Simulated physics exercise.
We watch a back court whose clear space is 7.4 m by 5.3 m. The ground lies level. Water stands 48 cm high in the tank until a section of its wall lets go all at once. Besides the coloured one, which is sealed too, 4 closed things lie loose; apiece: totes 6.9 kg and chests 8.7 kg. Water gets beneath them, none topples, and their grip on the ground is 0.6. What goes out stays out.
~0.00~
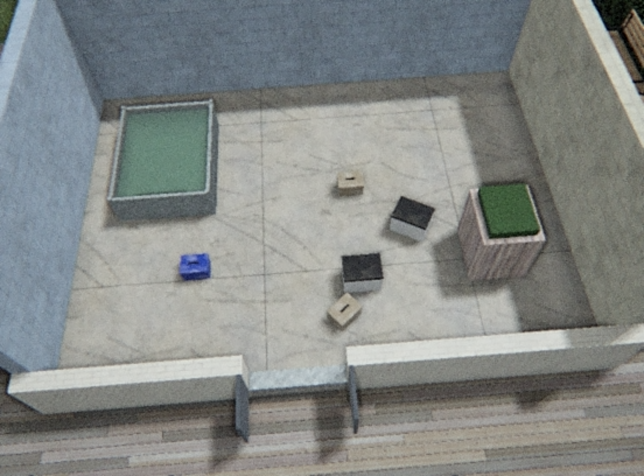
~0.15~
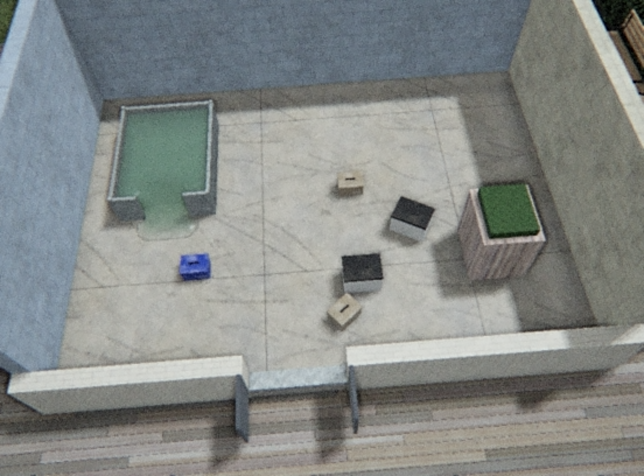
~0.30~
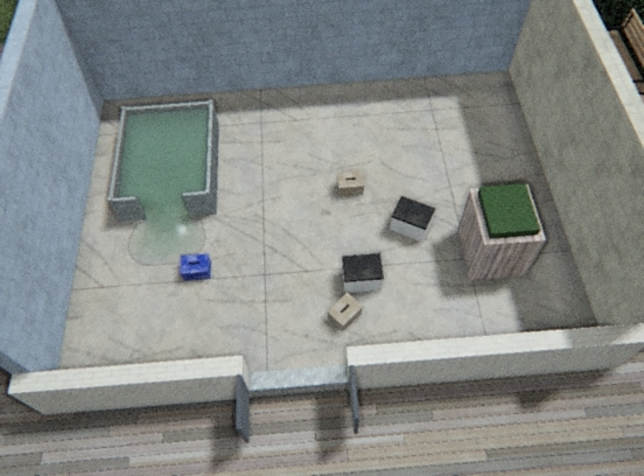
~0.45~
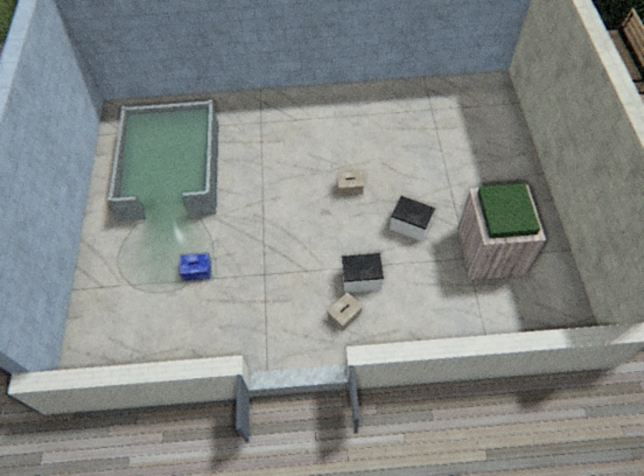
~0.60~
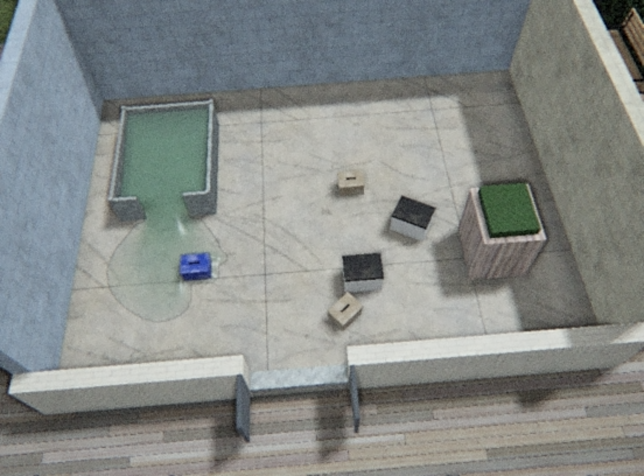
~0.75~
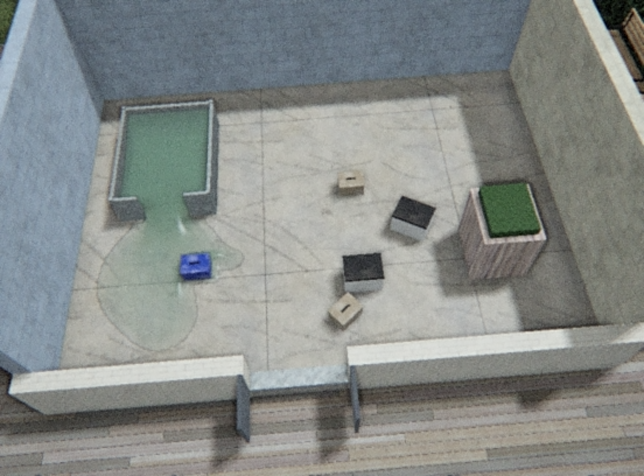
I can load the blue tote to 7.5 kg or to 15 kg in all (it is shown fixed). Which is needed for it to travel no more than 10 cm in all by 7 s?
I expect that neither load is enough.
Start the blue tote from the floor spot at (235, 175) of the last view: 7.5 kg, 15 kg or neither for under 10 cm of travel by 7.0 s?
Either load holds.
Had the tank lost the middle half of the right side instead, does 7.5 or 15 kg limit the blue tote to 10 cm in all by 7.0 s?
In that case the lower weight is enough.
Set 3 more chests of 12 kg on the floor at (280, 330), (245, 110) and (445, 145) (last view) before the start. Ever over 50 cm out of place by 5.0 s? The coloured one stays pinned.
In that order: More, less, short of it.
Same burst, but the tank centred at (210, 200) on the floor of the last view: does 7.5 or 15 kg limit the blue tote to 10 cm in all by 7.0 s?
In that case neither weight holds it.
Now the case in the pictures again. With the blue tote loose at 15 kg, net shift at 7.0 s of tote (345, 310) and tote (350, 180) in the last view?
In turn: 80 cm, 0 cm.
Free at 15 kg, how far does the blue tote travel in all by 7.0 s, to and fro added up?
About 150 cm.
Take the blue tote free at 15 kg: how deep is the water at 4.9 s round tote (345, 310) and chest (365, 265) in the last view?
About 4 and 4 cm.
After 1.4 s the blue tote would be 111 cm from its start with 7.5 kg and 59 cm from its start with 15 kg; 6 cm of water round it then.
After 3.1 s the blue tote would be 245 cm from its start with 7.5 kg and 126 cm from its start with 15 kg; 7 cm of water round it then.
After 4.9 s the blue tote would be 245 cm from its start with 7.5 kg and 151 cm from its start with 15 kg; 7 cm of water round it then.
After 7.0 s the blue tote would be 245 cm from its start with 7.5 kg and 159 cm from its start with 15 kg; 5 cm of water round it then.
